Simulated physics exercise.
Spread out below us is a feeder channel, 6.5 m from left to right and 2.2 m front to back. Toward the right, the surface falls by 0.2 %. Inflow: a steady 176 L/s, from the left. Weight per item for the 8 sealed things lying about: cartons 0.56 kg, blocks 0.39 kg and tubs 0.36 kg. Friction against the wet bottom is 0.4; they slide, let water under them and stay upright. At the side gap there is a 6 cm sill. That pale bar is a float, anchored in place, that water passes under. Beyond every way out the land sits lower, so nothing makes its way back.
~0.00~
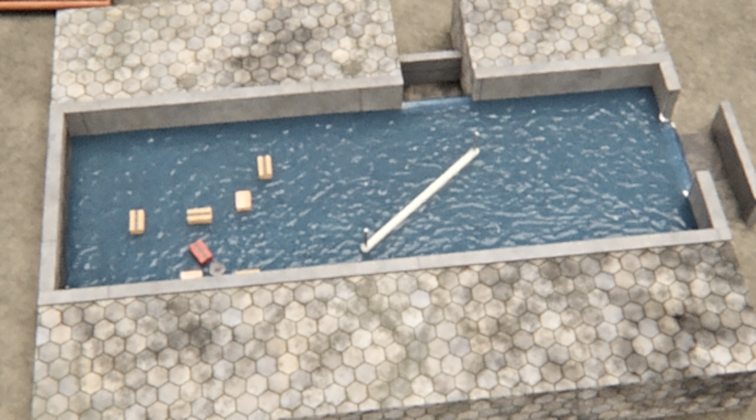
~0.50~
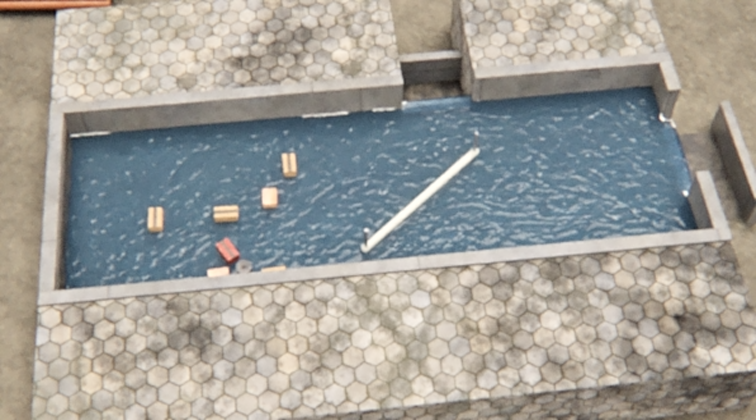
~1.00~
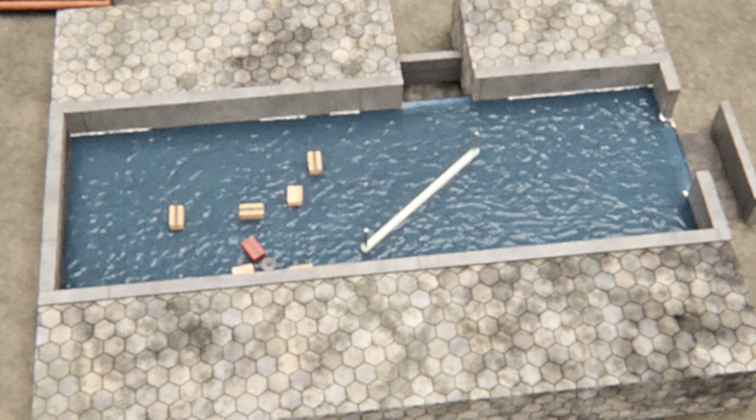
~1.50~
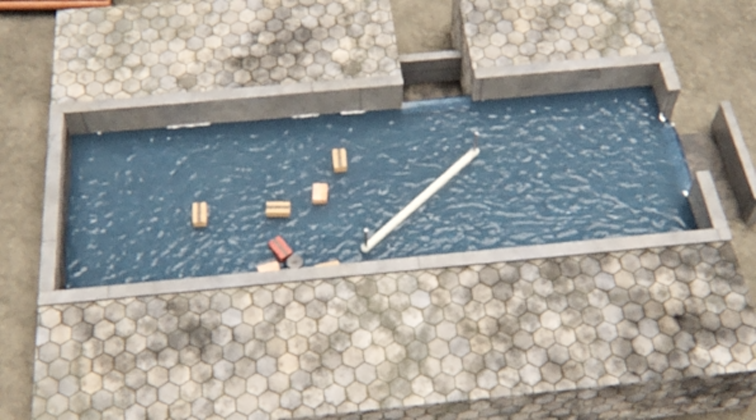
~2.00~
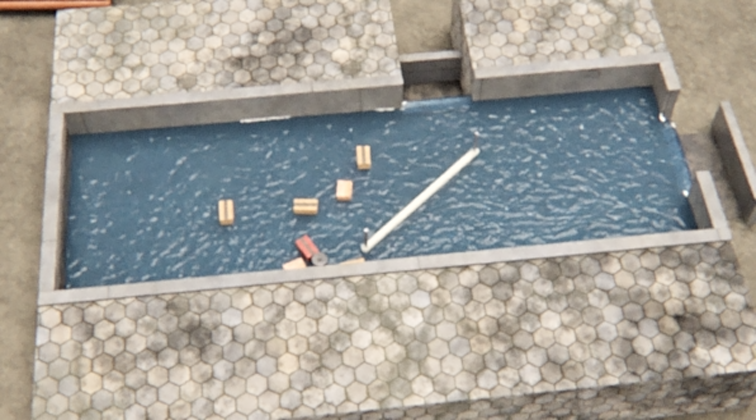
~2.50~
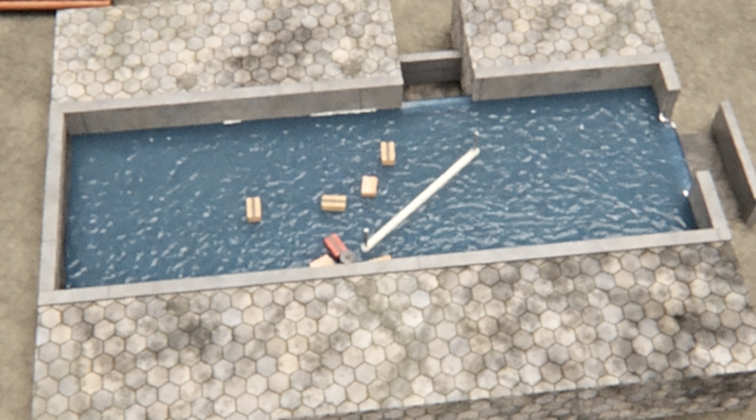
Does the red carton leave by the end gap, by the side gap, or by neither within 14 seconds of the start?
For the red carton: Neither one.
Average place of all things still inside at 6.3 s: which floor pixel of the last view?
They're centred close to (480, 203).
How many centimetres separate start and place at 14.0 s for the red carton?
I'd say close to 250 centimetres.
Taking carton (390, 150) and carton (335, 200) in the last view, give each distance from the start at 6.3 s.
That comes to 300 cm for the first and 300 cm for the second.
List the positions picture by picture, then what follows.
The red carton at (201, 251), afloat; 15 cm deep round most things; 0 of 8 have shifted, in the first picture.
The red carton at (227, 249), afloat, 27 cm from its start; about 2300 L in view; 8 of 8 have shifted, in the second picture.
The red carton at (253, 248) floats, 53 cm from its start; about 2320 L in view; 8 of 8 have shifted, in the third picture.
The red carton at (280, 247) floats, 81 cm from its start; 15 cm deep round most things; 8 of 8 have shifted, in the fourth picture.
The red carton at (307, 246), afloat, 108 cm from its start; about 2340 L in view; 8 of 8 have shifted, in the fifth picture.
The red carton at (336, 245) floats, 137 cm from its start; about 2350 L in view; 8 of 8 have shifted, in the sixth picture.
After 3.5 s the red carton is near (353, 244), 1.5 m from its start, afloat; 0 of 8 are out; 8 afloat.
After 6.3 s the red carton is near (367, 230), 1.7 m from its start, afloat; 0 of 8 are out; 8 afloat.
After 10.0 s the red carton is near (393, 207), 2.0 m from its start, afloat; 0 of 8 are out; 8 afloat.
After 14.0 s the red carton is near (429, 176), 2.5 m from its start, afloat; 4 of 8 are out; 4 afloat.
